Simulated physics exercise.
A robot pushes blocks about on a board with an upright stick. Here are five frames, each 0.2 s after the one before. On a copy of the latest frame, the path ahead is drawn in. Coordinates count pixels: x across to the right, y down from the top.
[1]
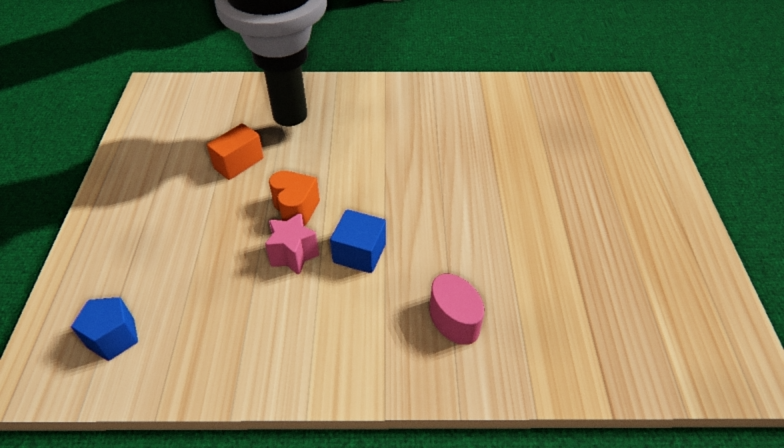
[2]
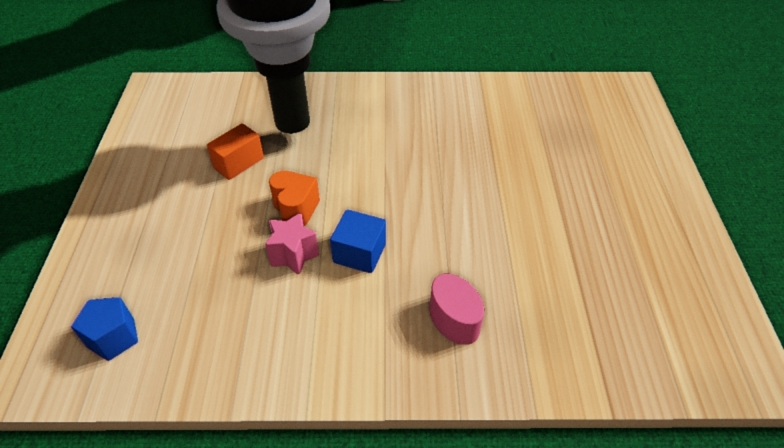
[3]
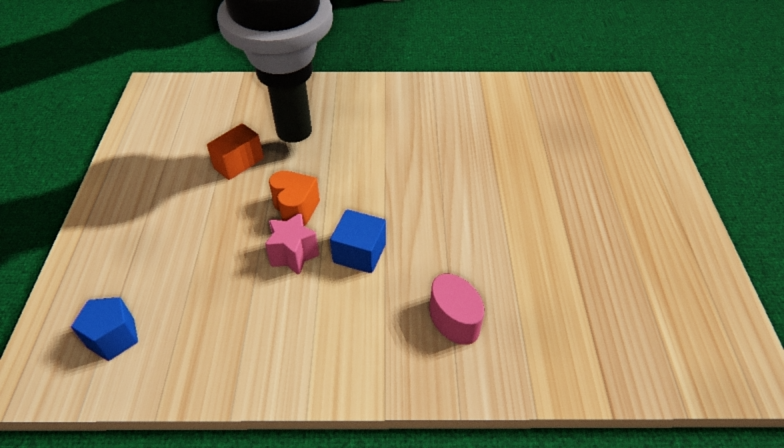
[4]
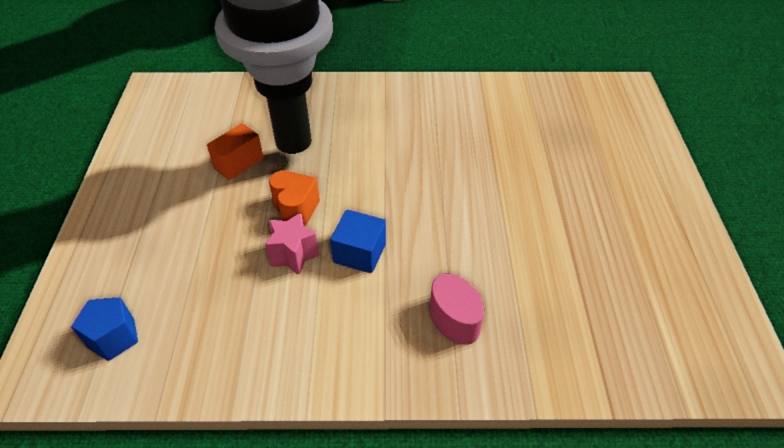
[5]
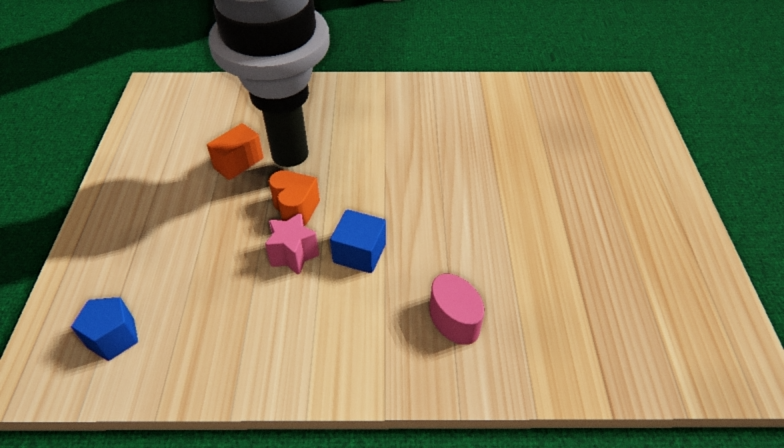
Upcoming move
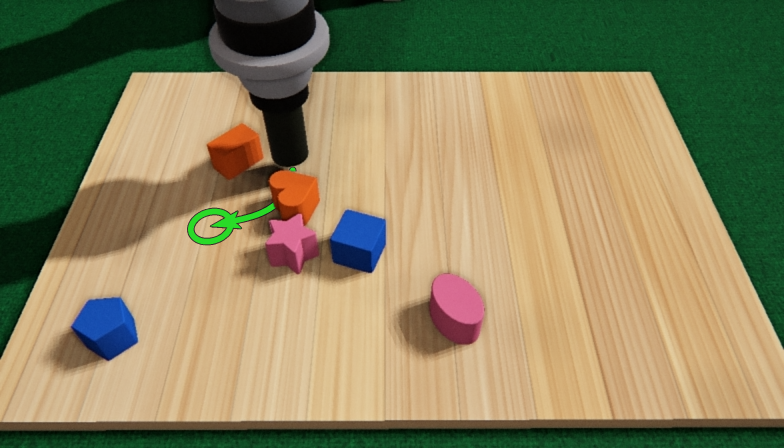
A black upright stick moved slowly down the wooden board, passing to the right of the orange oblong block and nearing the orange heart above the pink star, while all the blocks stayed still.
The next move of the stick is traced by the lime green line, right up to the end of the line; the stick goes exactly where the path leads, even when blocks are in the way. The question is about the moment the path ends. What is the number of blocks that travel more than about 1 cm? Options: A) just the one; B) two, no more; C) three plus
(A)
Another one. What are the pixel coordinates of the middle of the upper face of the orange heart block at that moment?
The middle of its upper face will lie at (290, 206).
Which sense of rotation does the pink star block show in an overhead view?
The turn is clockwise.
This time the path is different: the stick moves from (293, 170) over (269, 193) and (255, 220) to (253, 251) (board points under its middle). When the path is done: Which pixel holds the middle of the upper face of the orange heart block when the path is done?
When the path ends, it will be at (289, 214).
The line goes from (293, 170) through (283, 197) and (251, 217) to (211, 226).
The first path, step by step. One third of the way, stick at (280, 182); pink star block at (292, 235), turned 20° clockwise; orange heart block at (294, 200), turned 30° anticlockwise.
Two thirds of the way, stick at (247, 202); pink star block at (294, 236), turned 25° clockwise; orange heart block at (290, 206), turned 55° anticlockwise.
At the end, stick at (206, 211); orange oblong block unmoved; pink star block at (294, 236), turned 25° clockwise; orange heart block at (290, 206), turned 55° anticlockwise.
